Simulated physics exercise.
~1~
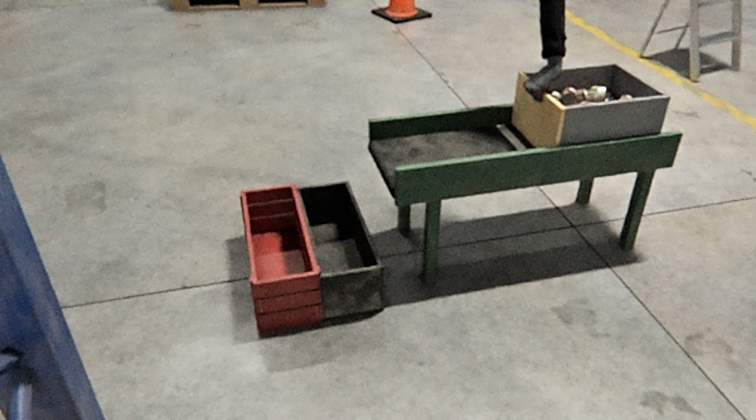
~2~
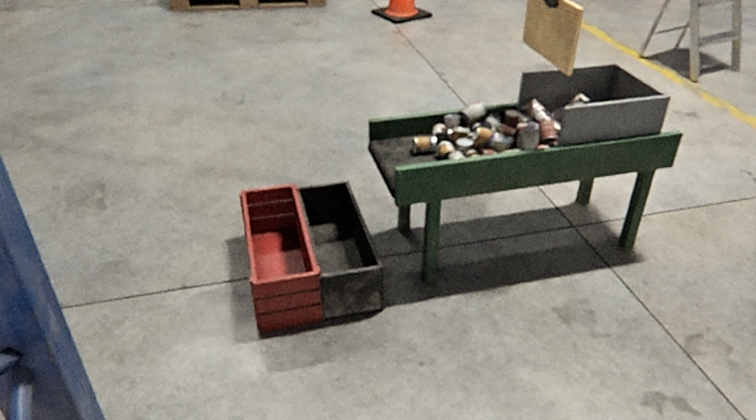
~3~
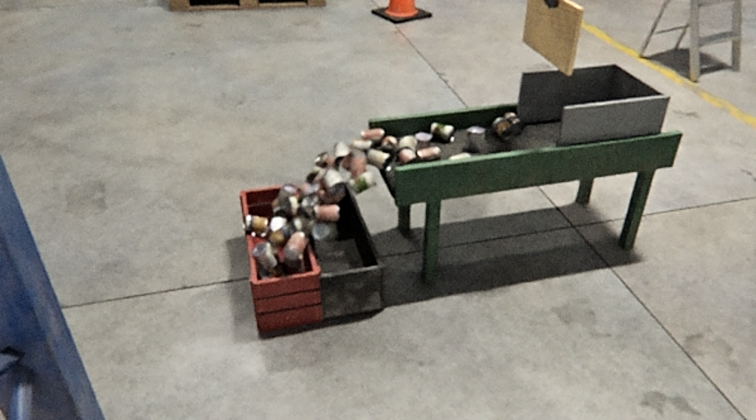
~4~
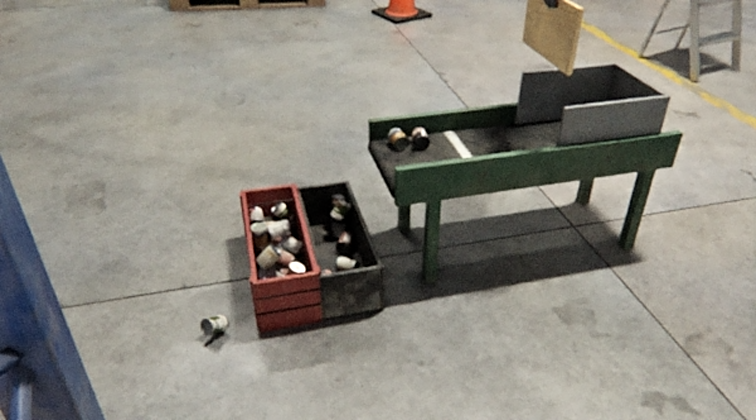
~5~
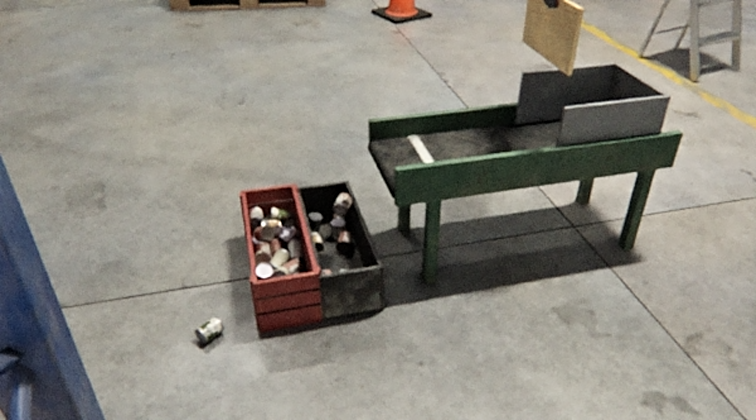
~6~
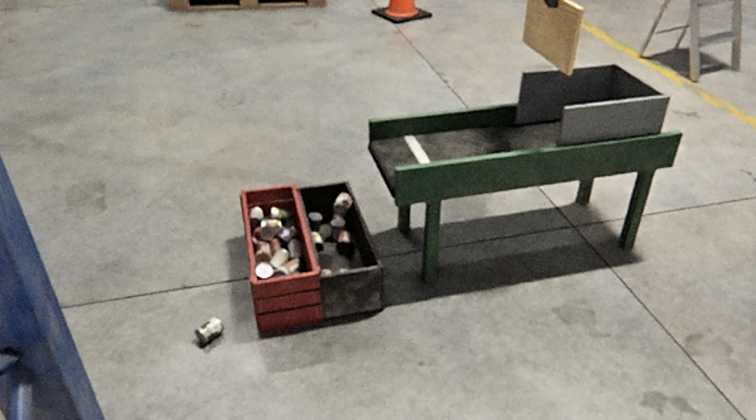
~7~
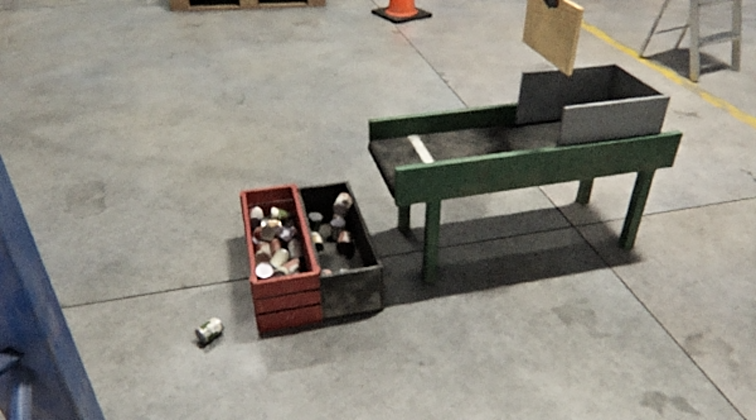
A dark-clad arm reaches down to the wooden gate of a grey pen full of small tins, on a green-sided conveyor at the right of a concrete warehouse floor, seen from above at an angle. A red box and a black bin sit side by side below the belt's left end. The gate lifts, and the tins spill left along the dark belt. They pour off its end in a tumbling stream, and the last few follow. Most come to rest in the red box, fewer in the black bin, and a tin lies on the floor to the left.
